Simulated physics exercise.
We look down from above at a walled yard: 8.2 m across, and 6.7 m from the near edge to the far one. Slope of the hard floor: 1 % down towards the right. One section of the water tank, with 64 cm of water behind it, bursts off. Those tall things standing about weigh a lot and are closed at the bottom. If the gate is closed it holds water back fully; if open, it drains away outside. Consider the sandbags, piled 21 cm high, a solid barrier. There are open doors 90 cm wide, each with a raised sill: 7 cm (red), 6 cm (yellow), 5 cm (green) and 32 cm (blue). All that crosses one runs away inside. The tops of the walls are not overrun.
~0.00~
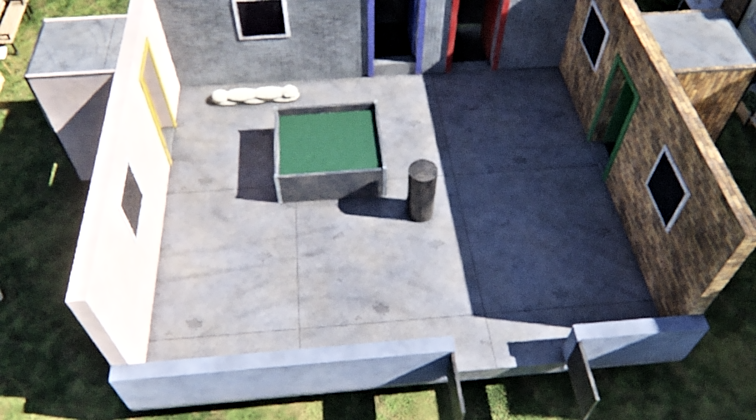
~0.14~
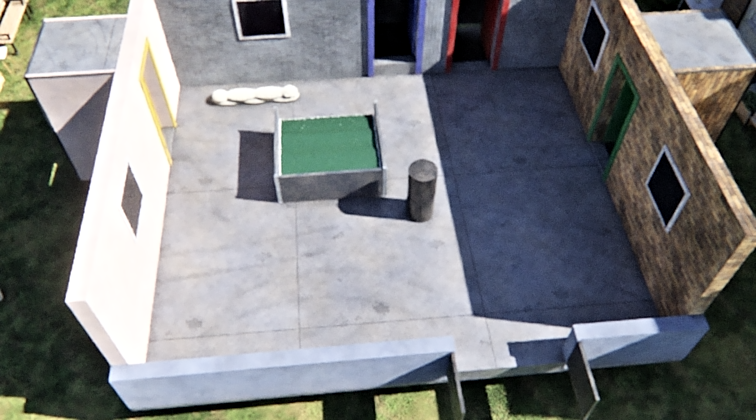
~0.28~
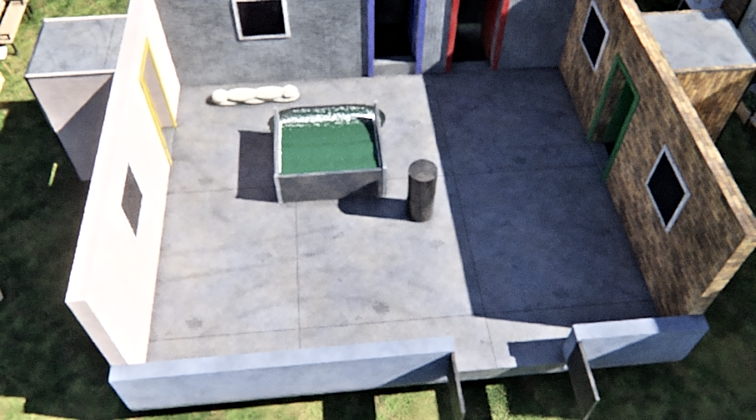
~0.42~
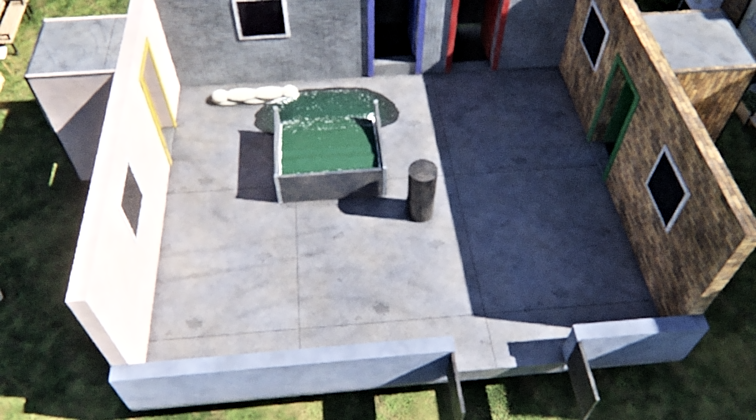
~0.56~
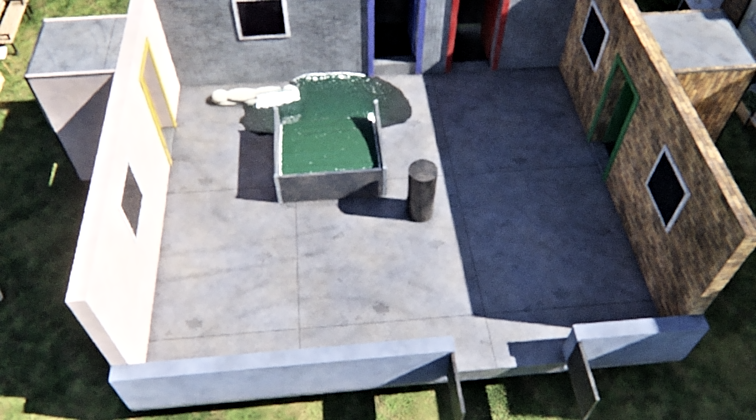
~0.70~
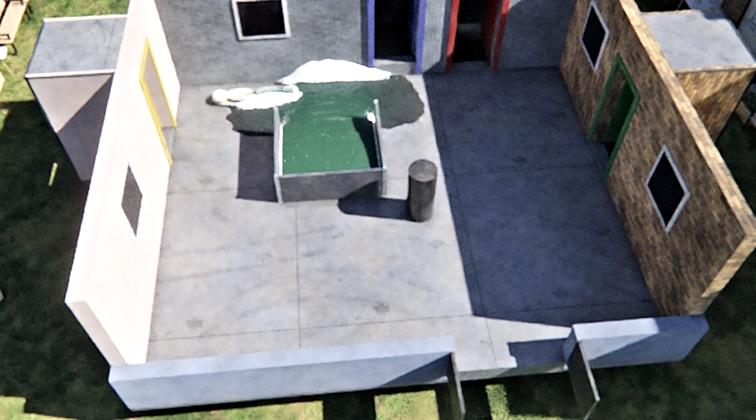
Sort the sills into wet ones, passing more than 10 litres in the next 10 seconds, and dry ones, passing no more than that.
Red door: Dry; yellow door: Wet; green door: Wet; blue door: Dry.
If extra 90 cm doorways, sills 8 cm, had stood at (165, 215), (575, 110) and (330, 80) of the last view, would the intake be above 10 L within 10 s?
Result in order - not enough, more than that, more than that.
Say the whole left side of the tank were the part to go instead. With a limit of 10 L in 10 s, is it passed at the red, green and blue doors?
Red falls short; green falls short; blue falls short.
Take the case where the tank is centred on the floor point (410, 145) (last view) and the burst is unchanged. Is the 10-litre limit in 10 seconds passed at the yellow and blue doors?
So the yellow door keeps within it and the blue door tops the limit.
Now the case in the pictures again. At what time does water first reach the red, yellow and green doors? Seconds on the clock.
The front reaches red at 1.4 s, yellow at 1.6 s, green at 3.2 s.
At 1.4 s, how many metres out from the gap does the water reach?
About 3.4 m.
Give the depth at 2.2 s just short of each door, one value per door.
You'd get red at 8 cm, yellow at 11 cm, green at 0 cm, and blue at 21 cm.
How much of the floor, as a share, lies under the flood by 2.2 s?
Roughly 20 % of the floor.
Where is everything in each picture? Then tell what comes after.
The first frame shows still water, 64 cm deep, in the water tank at (329, 141).
In the second frame, the front is at a hidden place, 1.0 m from the gap on the water tank's far side; 0.5 m2 of floor is under water; 64 cm left at the back of the water tank.
In the third frame, the front is at a hidden place, 1.1 m from the gap on the water tank's far side; 1.3 m2 of floor is under water; 64 cm left at the back of the water tank.
In the fourth frame, the front is at (269, 104), 1.5 m from the gap on the water tank's far side; 2.7 m2 of floor is under water; 60 cm left at the back of the water tank.
In the fifth frame, the front is at (370, 77), 1.9 m from the gap on the water tank's far side; 3.9 m2 of floor is under water; 54 cm left at the back of the water tank.
In the sixth frame, the front is at (398, 76), 2.2 m from the gap on the water tank's far side; 4.3 m2 of floor is under water; 54 cm left at the back of the water tank.
After 1.4 s water covers 15 % of the floor and is deepest (44 cm) near (326, 84); red door 2 cm at the sill, 0 L in, yellow door not reached, green door not reached, blue door 24 cm at the sill, 0 L in.
After 2.2 s water covers 20 % of the floor and is deepest (36 cm) near (180, 92); red door 8 cm at the sill, 0 L in, yellow door 11 cm at the sill, 5 L in, green door not reached, blue door 21 cm at the sill, 0 L in.
After 3.5 s water covers 40 % of the floor and is deepest (22 cm) near (180, 92); red door 6 cm at the sill, 1 L in, yellow door 10 cm at the sill, 23 L in, green door 10 cm at the sill, 0 L in, blue door 12 cm at the sill, 0 L in.
After 6.0 s water covers 65 % of the floor and is deepest (13 cm) near (664, 339); red door 4 cm at the sill, 1 L in, yellow door 6 cm at the sill, 39 L in, green door 8 cm at the sill, 24 L in, blue door 6 cm at the sill, 0 L in.
After 10.0 s water covers 85 % of the floor and is deepest (9 cm) near (664, 339); red door 4 cm at the sill, 1 L in, yellow door 1 cm at the sill, 40 L in, green door 5 cm at the sill, 32 L in, blue door 4 cm at the sill, 0 L in.
